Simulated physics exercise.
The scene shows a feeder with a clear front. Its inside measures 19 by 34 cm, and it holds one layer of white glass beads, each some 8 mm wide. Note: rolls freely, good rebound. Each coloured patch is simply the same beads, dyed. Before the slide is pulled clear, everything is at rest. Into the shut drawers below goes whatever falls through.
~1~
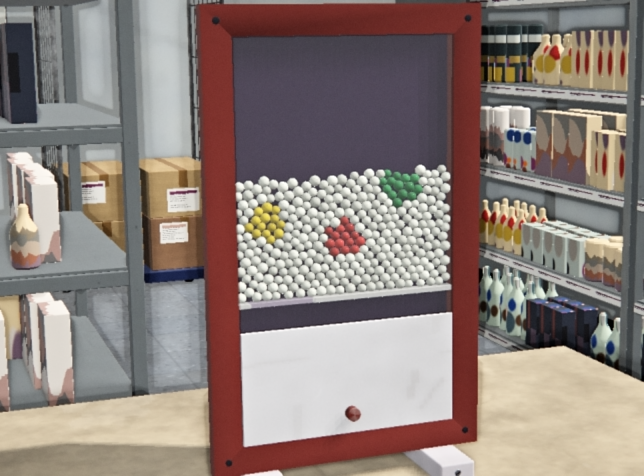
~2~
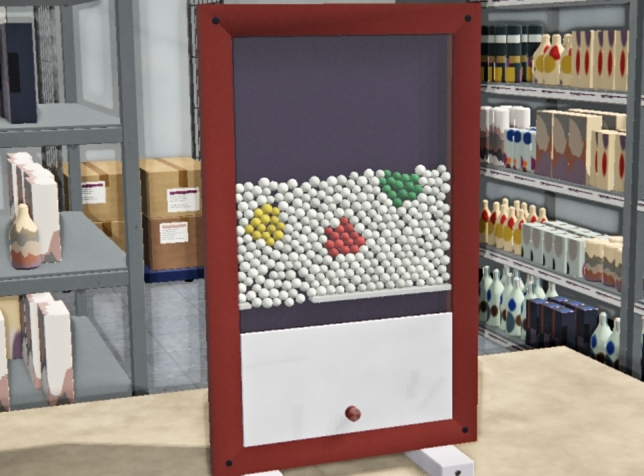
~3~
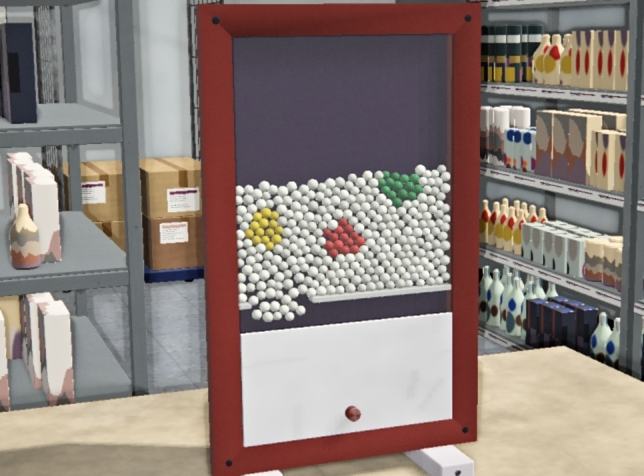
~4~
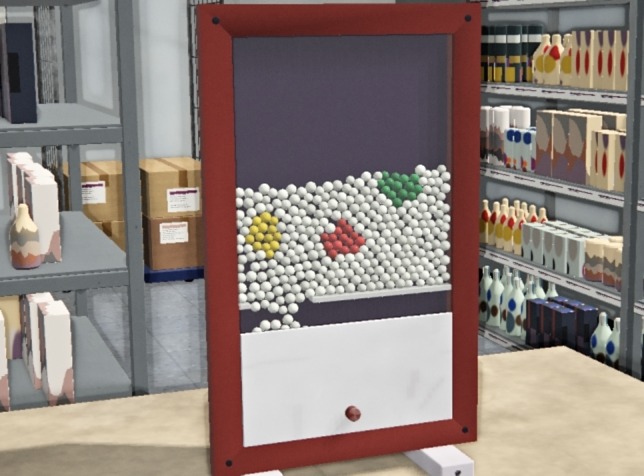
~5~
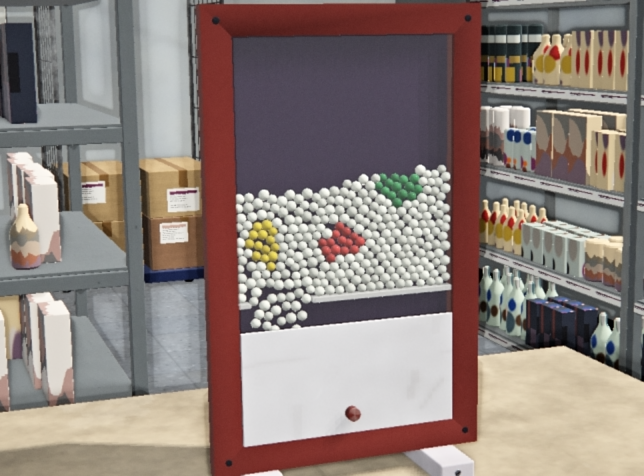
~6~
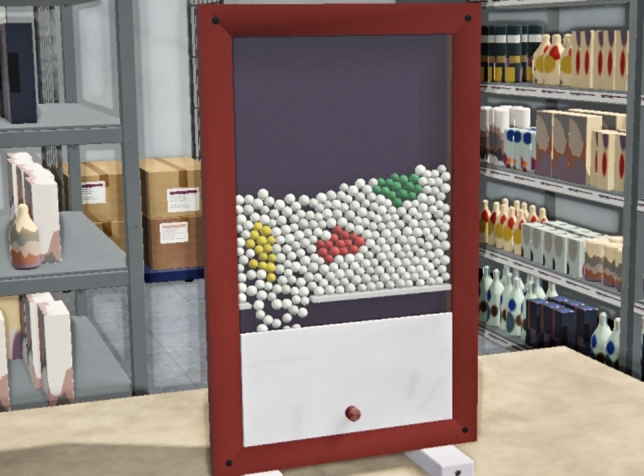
White beads with yellow, red and green patches sit behind the clear front of a red-framed feeder on a pale tabletop, seen from slightly to one side in a storeroom. Shelves of bottles and boxes stand on both sides, with brown cartons at left. Beads drop through a gap at the lower left, the yellow patch sinks and stretches, and the red patch flattens slightly, while the camera stays still.
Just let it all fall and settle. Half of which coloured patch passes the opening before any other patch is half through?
That is the yellow patch.
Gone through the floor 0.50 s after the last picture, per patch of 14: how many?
Red: 14; green: 2; yellow: 14.
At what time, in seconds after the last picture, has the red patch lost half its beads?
I'd put it near 0.2 seconds.
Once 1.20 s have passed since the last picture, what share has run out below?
Close to 80 percent at that moment.
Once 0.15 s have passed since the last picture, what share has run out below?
Close to 30 in a hundred, I'd say.
Then, 0.15 s after the last picture, 30 % are out; out of 14, red 0, green 0, yellow 8.
Then, 0.50 s after the last picture, 60 % are out; out of 14, red 14, green 2, yellow 14.
Then, 1.20 s after the last picture, 80 % are out; out of 14, red 14, green 14, yellow 14.
All still 3.2 s after it, 85 % are out; out of 14, red 14, green 14, yellow 14; half out at red 0.30 s, green 0.70 s, yellow 0.14 s.
